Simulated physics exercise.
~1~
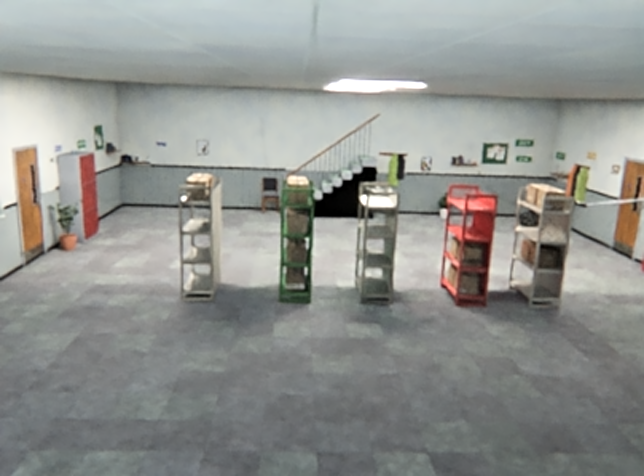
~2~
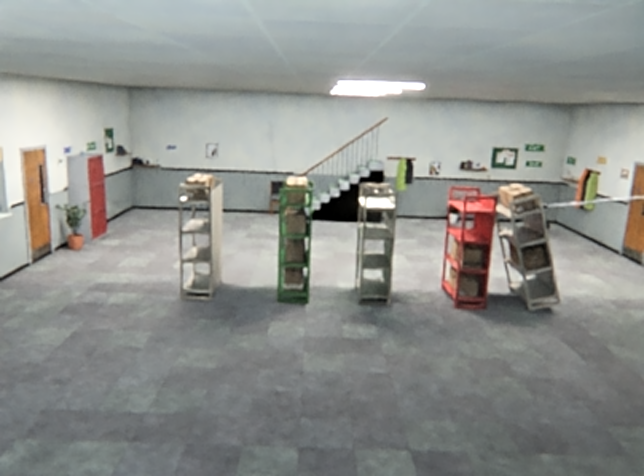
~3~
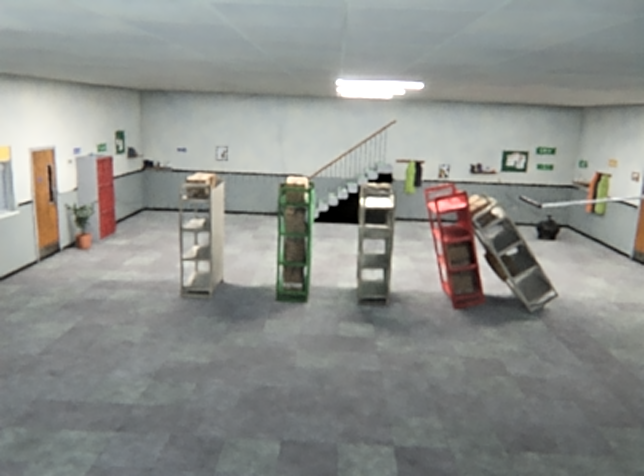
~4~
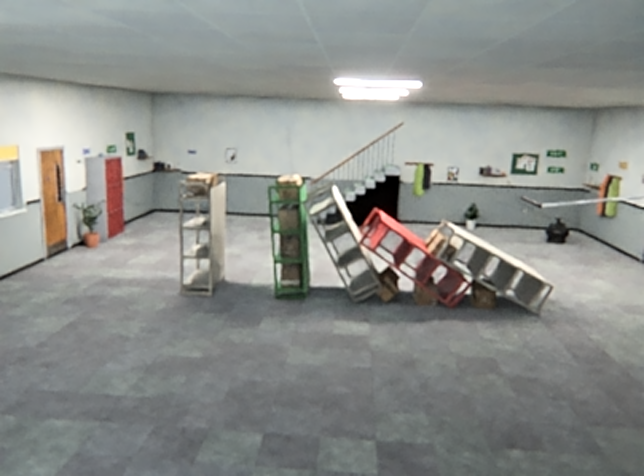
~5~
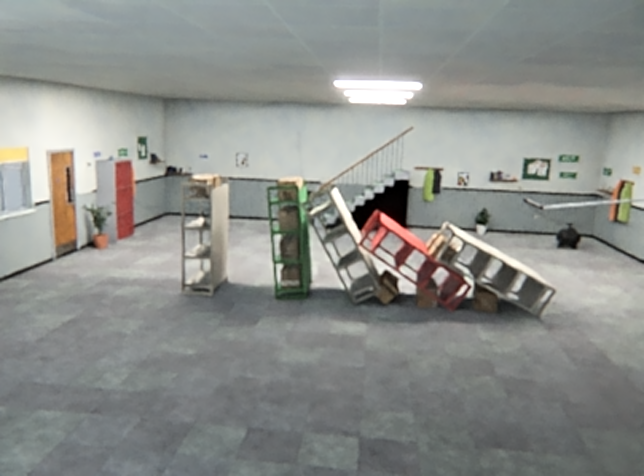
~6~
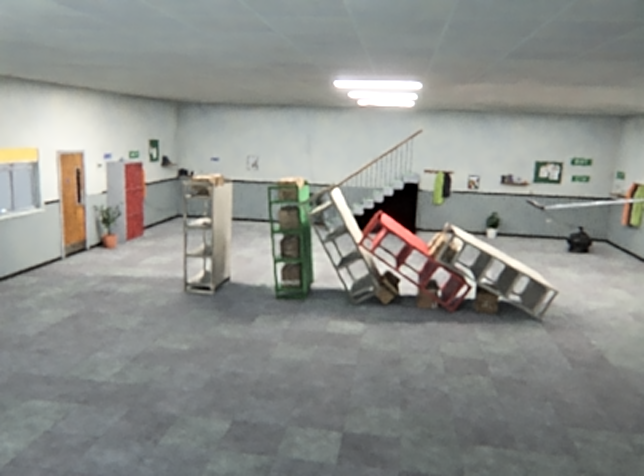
Row of five shelving racks toppling leftward from a pole's push, three ending slumped together while green and far-left racks stay standing.
